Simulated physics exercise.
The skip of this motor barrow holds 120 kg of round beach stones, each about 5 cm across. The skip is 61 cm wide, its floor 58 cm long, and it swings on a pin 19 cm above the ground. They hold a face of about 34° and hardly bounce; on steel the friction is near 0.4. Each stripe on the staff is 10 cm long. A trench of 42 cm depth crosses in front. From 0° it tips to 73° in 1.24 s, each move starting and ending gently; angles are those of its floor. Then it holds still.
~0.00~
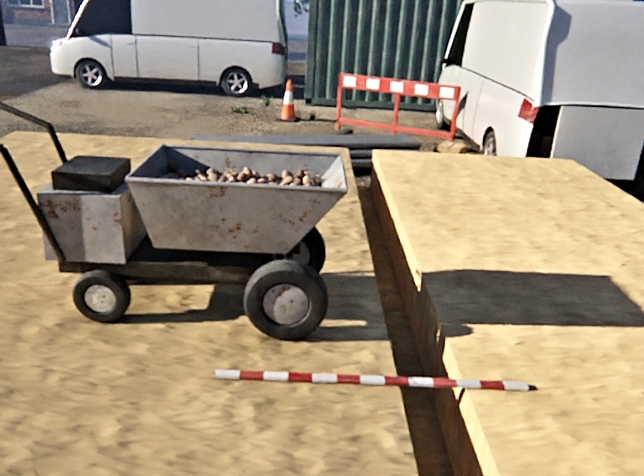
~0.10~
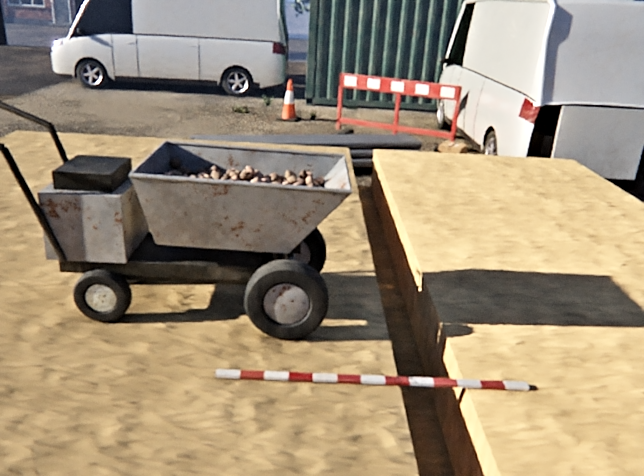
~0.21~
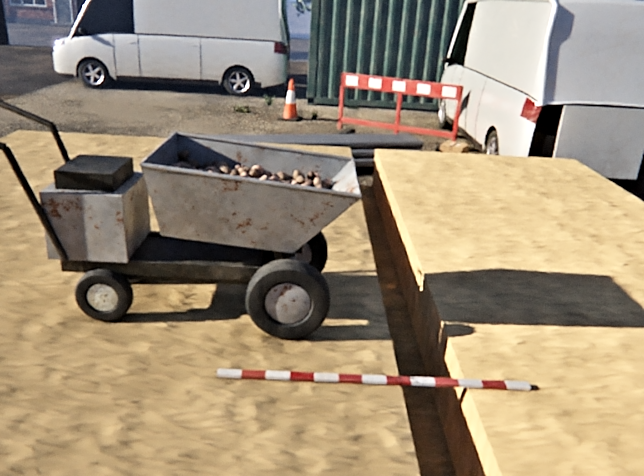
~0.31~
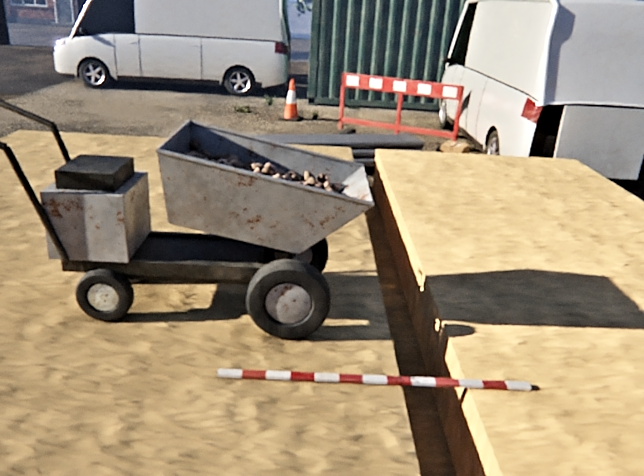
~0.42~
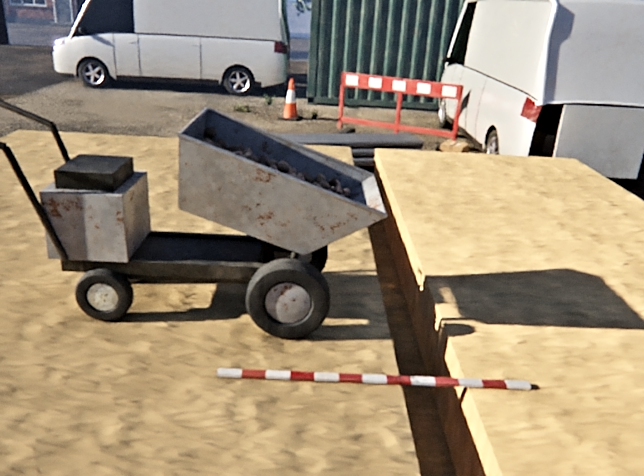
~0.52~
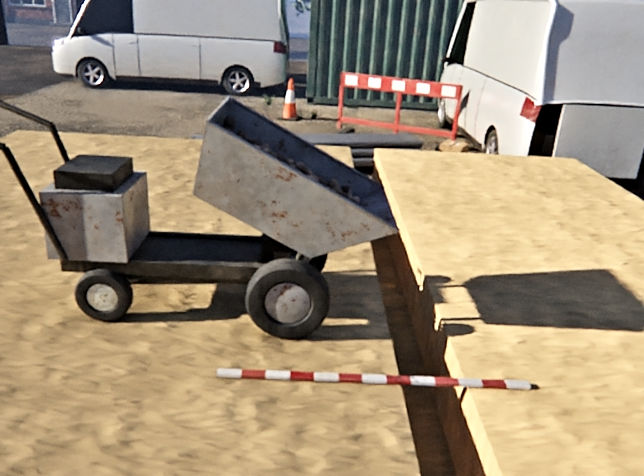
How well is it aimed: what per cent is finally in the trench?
Roughly 54 per cent ends in the trench.
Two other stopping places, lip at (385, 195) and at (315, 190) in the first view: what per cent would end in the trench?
First some 15, then 90 per cent.
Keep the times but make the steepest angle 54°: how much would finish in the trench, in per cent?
In that case some 35 per cent.
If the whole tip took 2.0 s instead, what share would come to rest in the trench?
Then about 60 per cent.
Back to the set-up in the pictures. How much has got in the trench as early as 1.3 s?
About 25 per cent by then.
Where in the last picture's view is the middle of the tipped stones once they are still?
Near (428, 355).
After 0.9 s the floor is at 62°; 100 % in the skip; the foremost stones are at (416, 267).
After 1.3 s the floor is at 73°; 50 % in the skip, 23 % in the trench, 27 % past the trench; the foremost stones are at (522, 309).
After 1.7 s the floor is at 73°; 15 % in the skip, 40 % in the trench, 45 % past the trench; the foremost stones are at (590, 294).
After 3.6 s the floor is at 73°; 0 % in the skip, 54 % in the trench, 46 % past the trench; the foremost stones are at (629, 290).
